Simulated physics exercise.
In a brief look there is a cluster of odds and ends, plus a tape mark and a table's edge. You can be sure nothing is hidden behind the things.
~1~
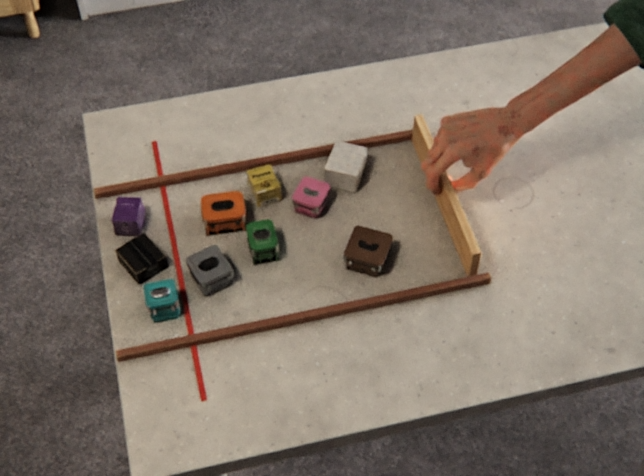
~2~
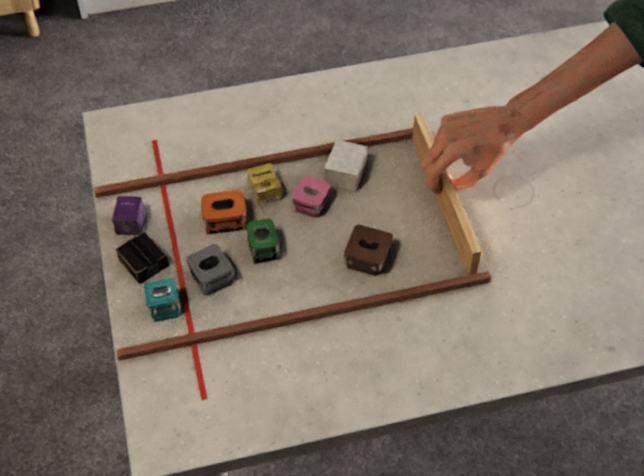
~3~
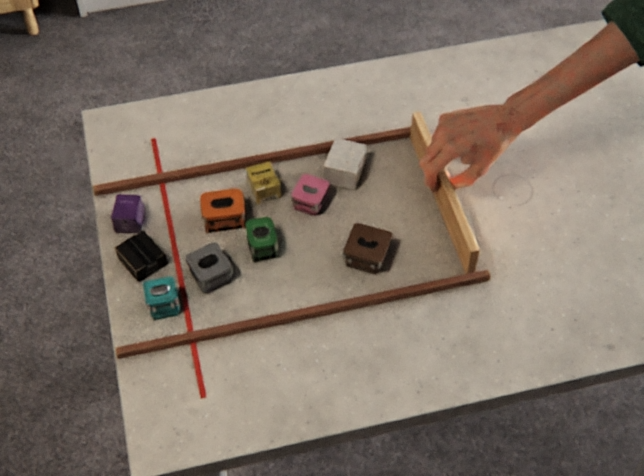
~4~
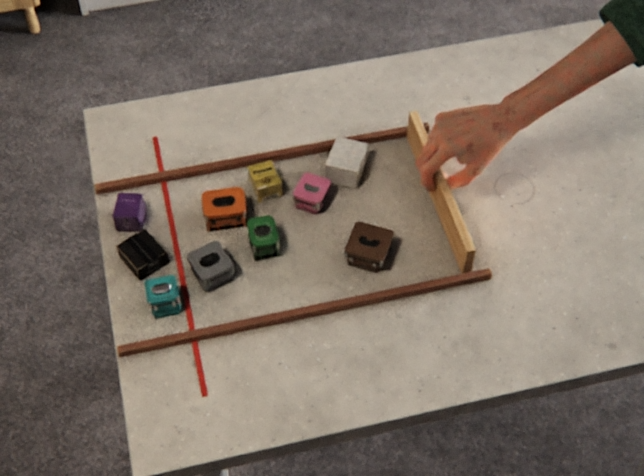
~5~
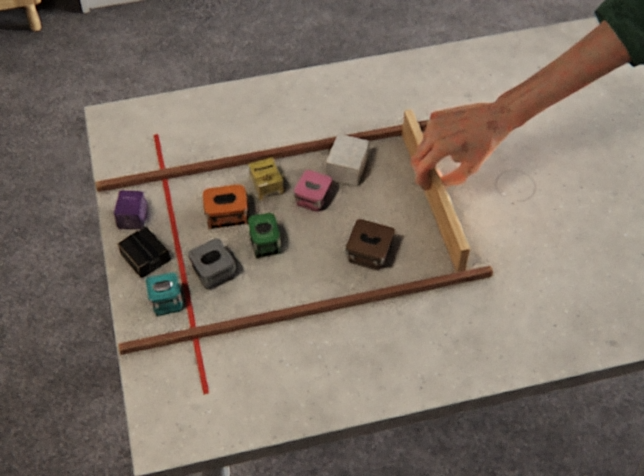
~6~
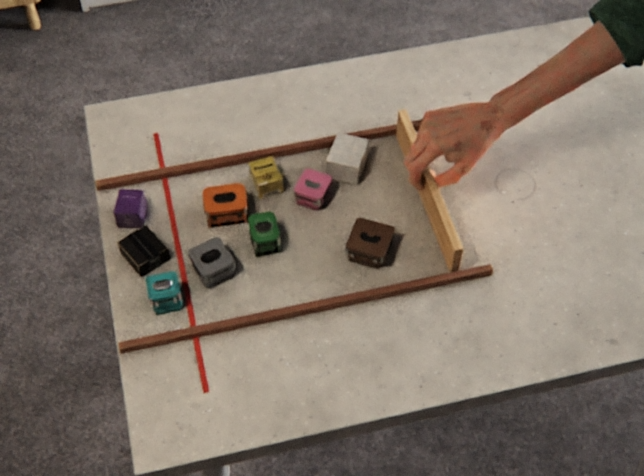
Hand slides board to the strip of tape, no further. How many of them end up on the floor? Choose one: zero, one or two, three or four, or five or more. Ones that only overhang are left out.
One or two.
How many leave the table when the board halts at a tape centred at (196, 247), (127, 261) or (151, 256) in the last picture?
It would be 0, 6 and 6.
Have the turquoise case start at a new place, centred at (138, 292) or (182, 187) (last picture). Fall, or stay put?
In the two tries the turquoise case ends up below and ends up below, in that order.
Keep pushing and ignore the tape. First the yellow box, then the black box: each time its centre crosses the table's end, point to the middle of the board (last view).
The middle is at (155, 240) when it's the yellow box, and at (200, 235) when it's the black box.
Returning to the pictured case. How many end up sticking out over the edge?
Count of overhanging things: 2.
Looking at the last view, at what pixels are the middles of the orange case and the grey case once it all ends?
Orange case: (127, 240); grey case: (121, 278).
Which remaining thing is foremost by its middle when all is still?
Looks like the turquoise case to me.
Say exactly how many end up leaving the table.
The total comes to 2.
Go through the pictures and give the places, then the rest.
In the first picture, purple box (129, 217); black box (142, 259); turquoise case (162, 301); board (444, 193); tape (177, 258).
In the second picture, black box (142, 257); grey case (210, 270).
In the third picture, turquoise case (162, 298); yellow box (263, 183).
In the fourth picture, purple box (130, 213); orange case (225, 209).
In the fifth picture, black box (144, 252); pink case (313, 192).
In the sixth picture, purple box (131, 209); black box (144, 251); turquoise case (164, 293); board (427, 188); tape (179, 250).
Soon after, none off yet; purple box at rest near (131, 209); black box at rest near (144, 251); turquoise case at rest near (164, 293).
At rest, the number that fall off is one or two; fallen, black box and purple box.
